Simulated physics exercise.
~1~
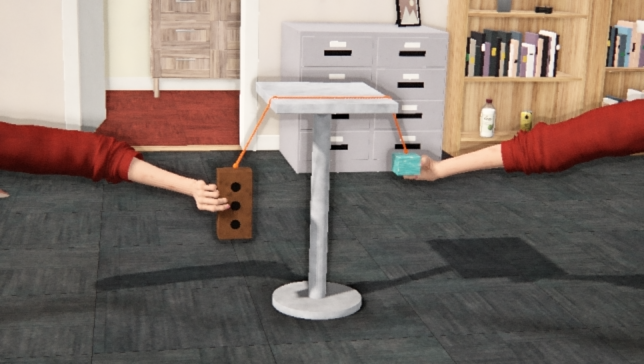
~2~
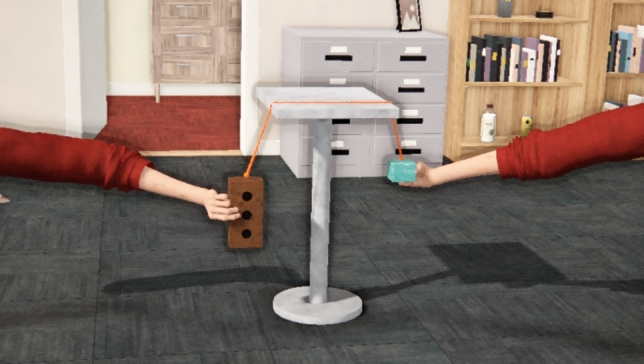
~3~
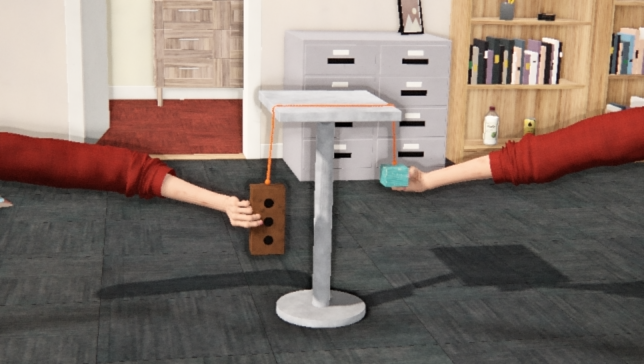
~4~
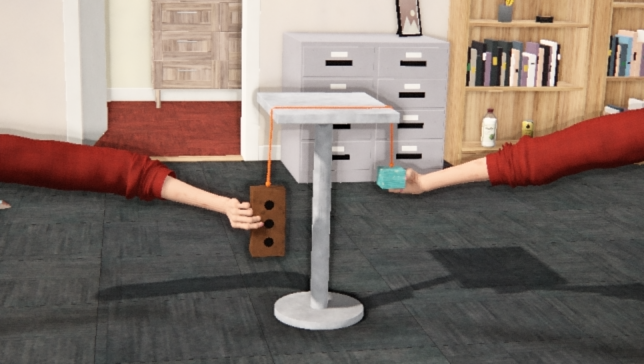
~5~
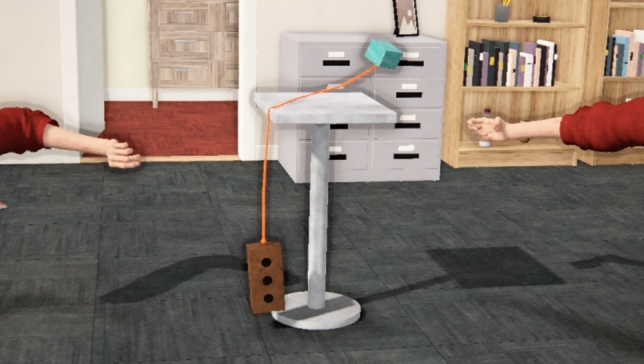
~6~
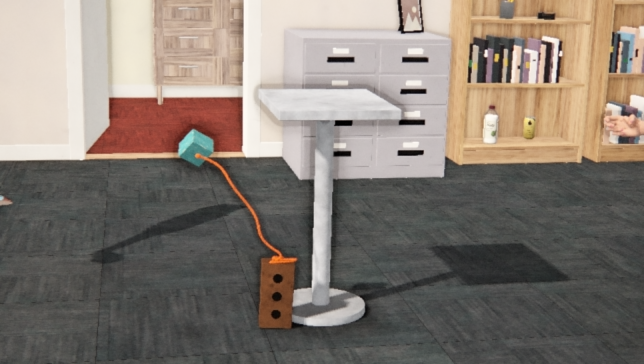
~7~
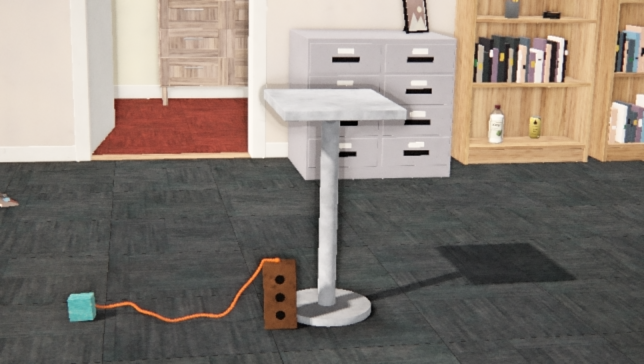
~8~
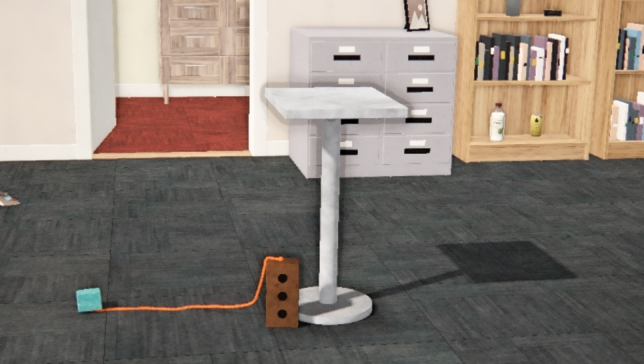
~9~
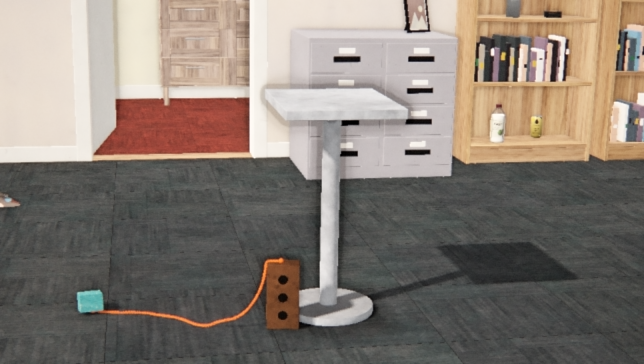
Two red-sleeved arms reach in from either side of a small grey pedestal table in a dark-carpeted room, seen from the front by a slightly swaying camera, with a filing cabinet and bookshelves behind. The left hand holds a brown brick with holes and the right a small teal block, joined by an orange string across the tabletop. Both hands ease inward, then let go and draw back. The brick drops, pulling the block up over the table. The block tumbles down to the left, and finally both rest on the floor, the string trailing left from the upright brick.
